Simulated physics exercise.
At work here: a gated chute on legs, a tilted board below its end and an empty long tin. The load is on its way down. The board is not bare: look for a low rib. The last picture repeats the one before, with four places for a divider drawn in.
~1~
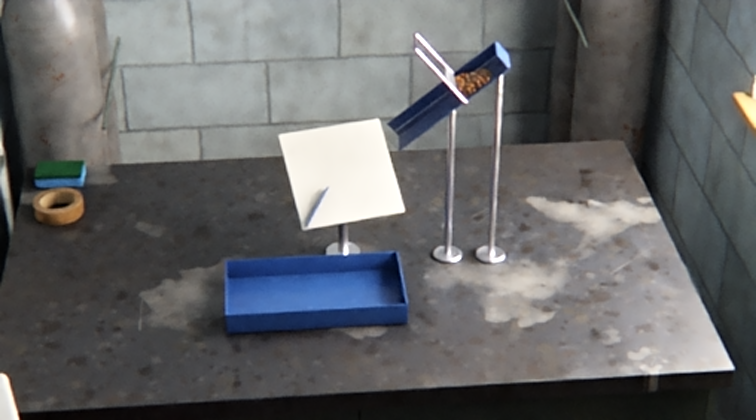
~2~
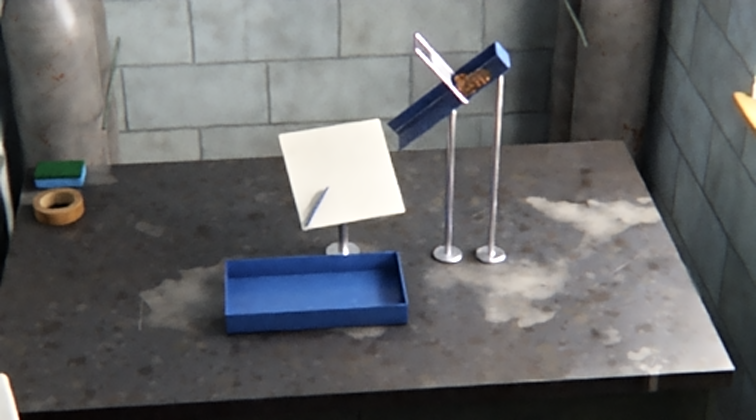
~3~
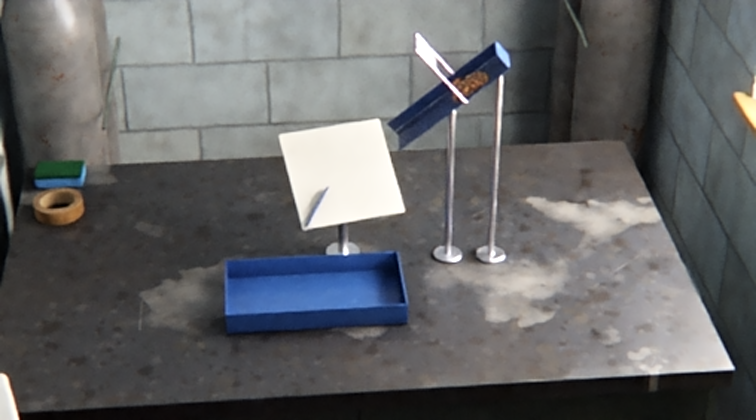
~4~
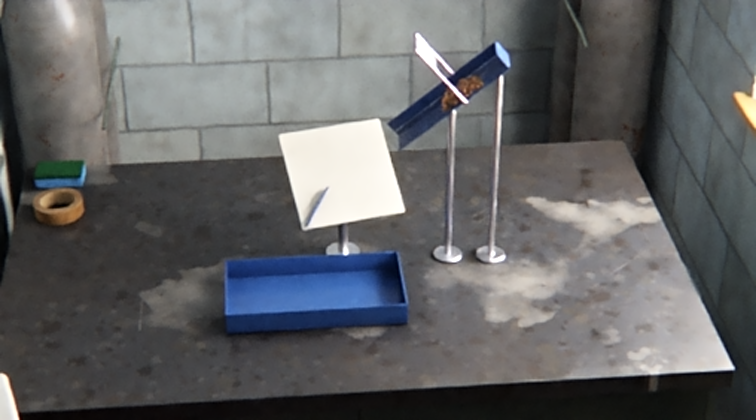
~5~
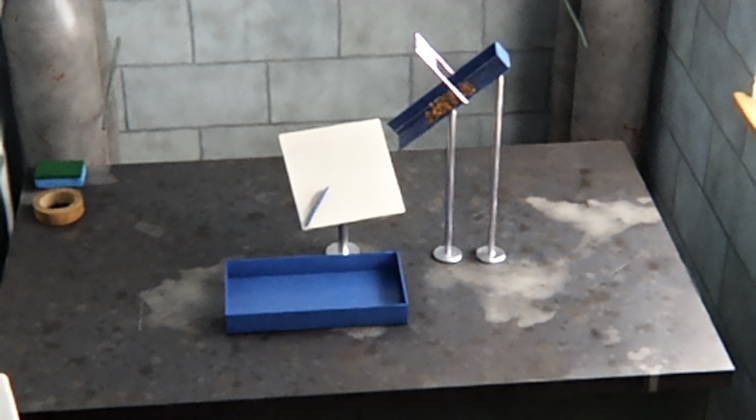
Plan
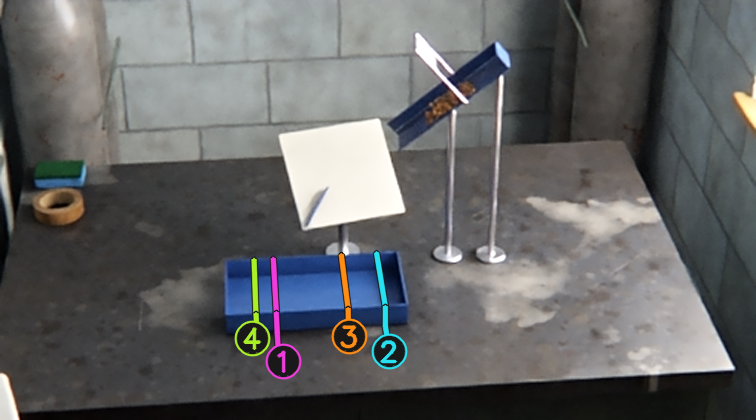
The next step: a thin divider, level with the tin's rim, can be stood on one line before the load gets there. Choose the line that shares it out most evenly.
The best line is 3.
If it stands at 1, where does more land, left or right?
The right side.
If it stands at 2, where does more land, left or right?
Left.
On the marked copy, line 1 crosses the front rim at (276, 312); line 2 crosses the front rim at (385, 306); line 3 crosses the front rim at (348, 308); line 4 crosses the front rim at (255, 313).
Choosing 1, of what is caught, only a few on the left of the divider, all but a few on the right.
Choosing 2, of what is caught, all but a few on the left of the divider, a small share on the right.
Choosing 3, of what is caught, close to two thirds on the left of the divider, close to a third on the right.
Choosing 4, of what is caught, none at all on the left of the divider, the whole lot on the right.
